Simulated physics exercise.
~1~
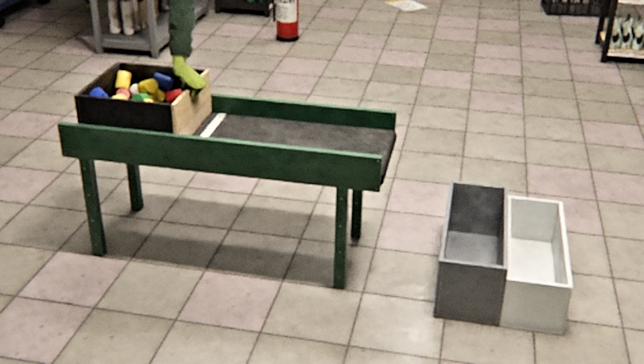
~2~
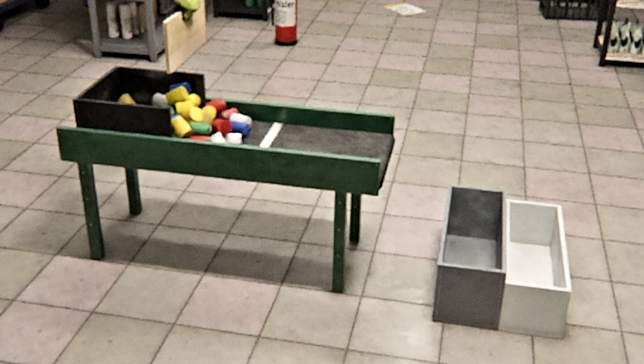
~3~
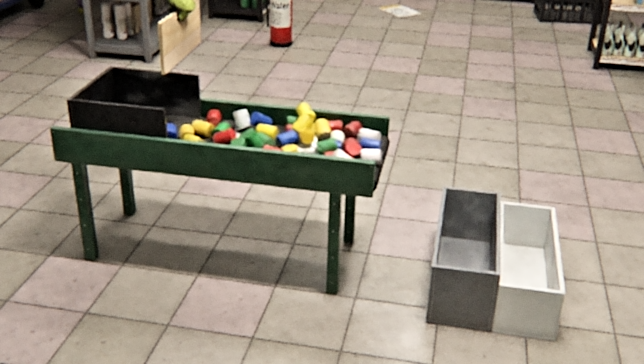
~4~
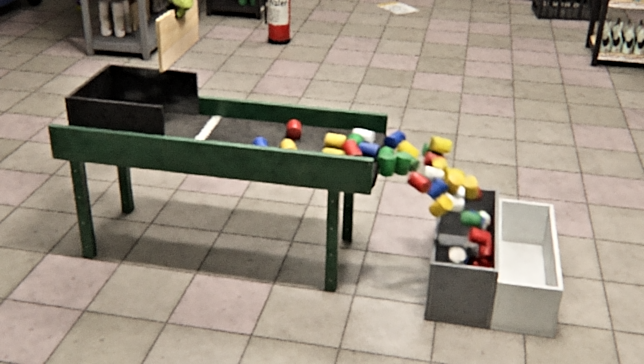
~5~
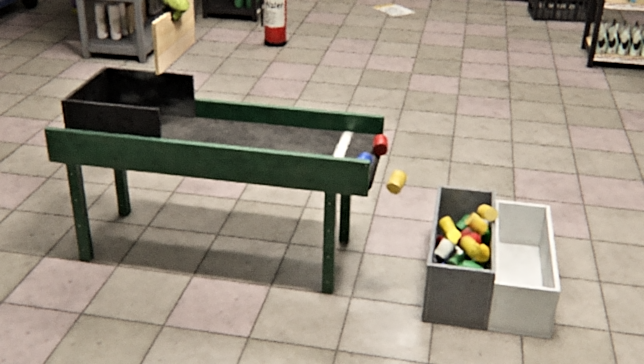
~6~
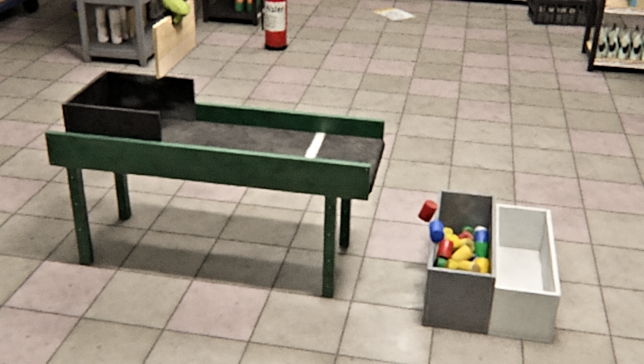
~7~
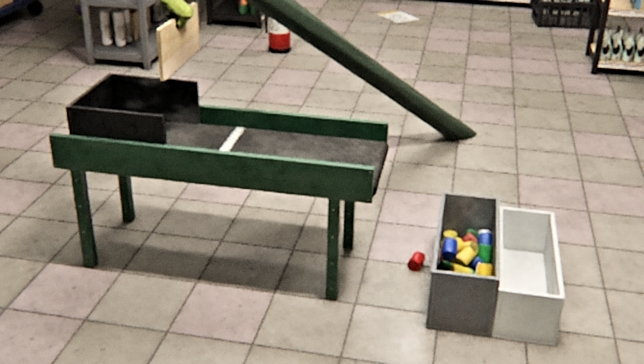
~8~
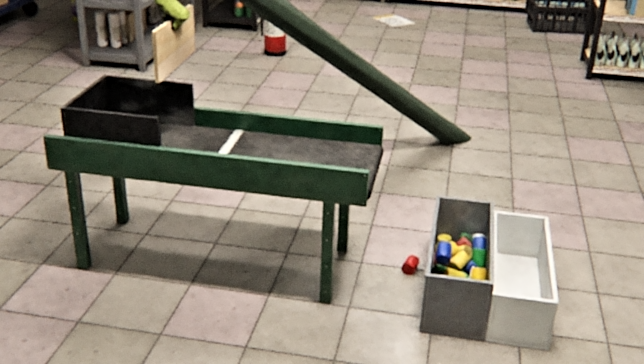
In a shop or storeroom with a tiled floor, seen from above by a slightly swaying camera, a green-sided table with a dark belt stands left of a grey bin and a white bin. A wooden gate rises from the black pen on the table's left end, releasing a heap of colourful small cylinders. The belt carries them right in a spreading stream, and they spill off the end into the grey bin. The last few drop, and a red one ends on the floor just left of the bin. A green beam appears behind the table, while the white bin stays empty.
